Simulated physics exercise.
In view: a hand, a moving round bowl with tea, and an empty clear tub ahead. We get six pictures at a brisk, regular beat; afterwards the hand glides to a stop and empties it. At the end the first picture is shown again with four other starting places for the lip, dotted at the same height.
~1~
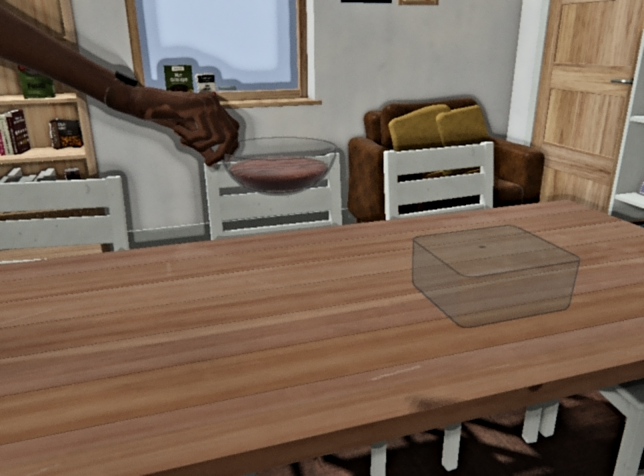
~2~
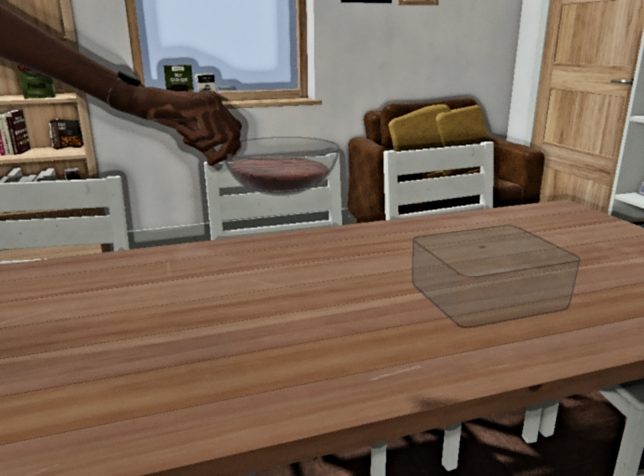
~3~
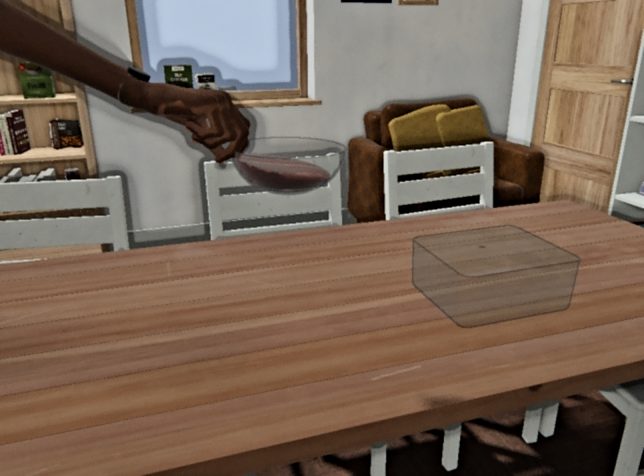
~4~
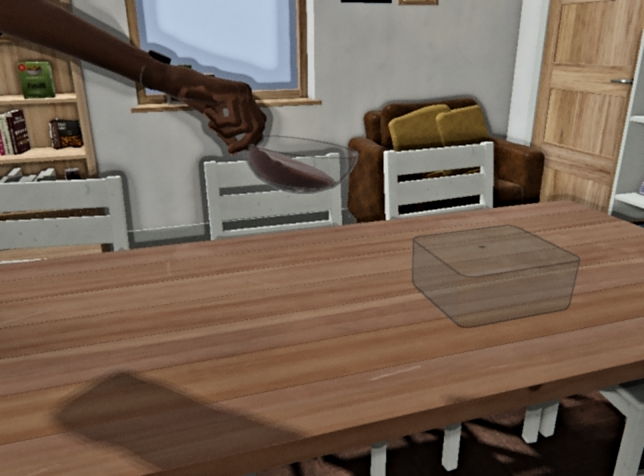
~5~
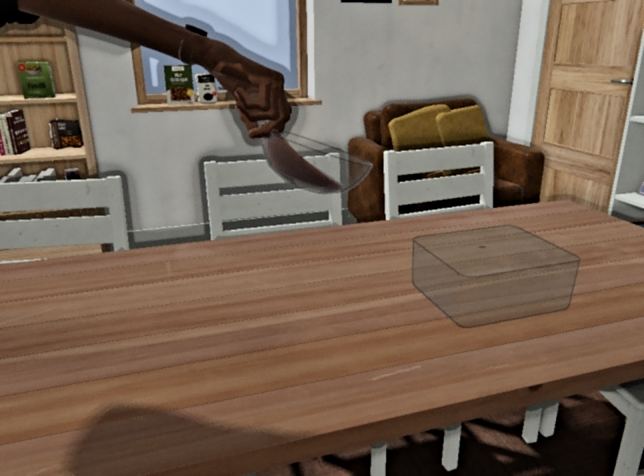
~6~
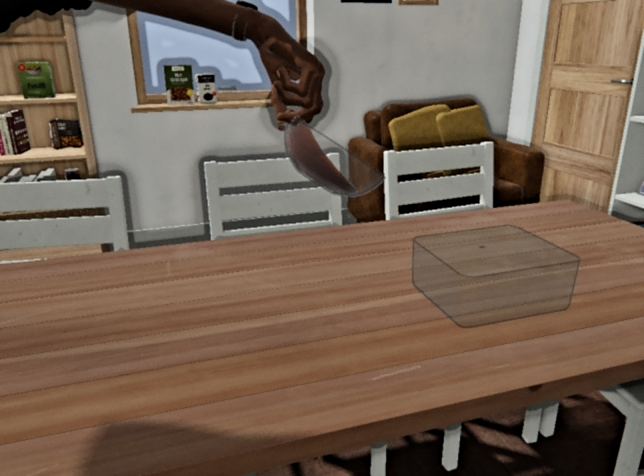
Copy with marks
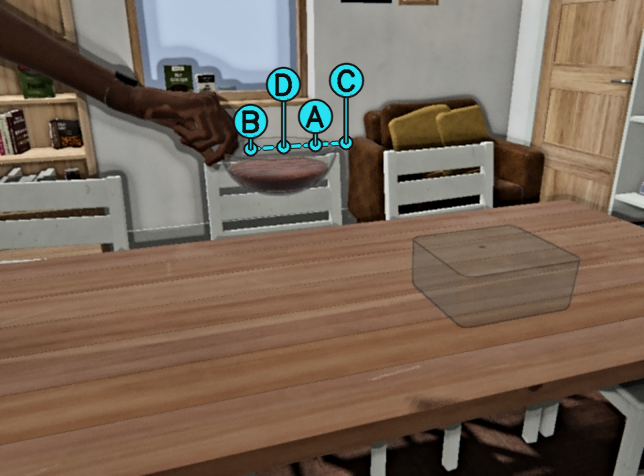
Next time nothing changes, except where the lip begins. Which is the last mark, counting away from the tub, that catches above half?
I would pick spot D.
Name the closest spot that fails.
B.
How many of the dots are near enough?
Three of the four.
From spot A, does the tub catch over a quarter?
Yes.
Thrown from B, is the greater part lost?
Yes, it does.
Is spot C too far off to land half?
No.
On the marked copy, A at (315, 144); B at (250, 149); C at (346, 142); D at (283, 146).
For spot A, about 69 % lands in the tub, 12 % falls short and 19 % goes beside or beyond.
For spot B, about 25 % lands in the tub, 69 % falls short and 6 % goes beside or beyond.
For spot C, about 81 % lands in the tub, 16 % falls short and 3 % goes beside or beyond.
For spot D, about 68 % lands in the tub, 15 % falls short and 18 % goes beside or beyond.
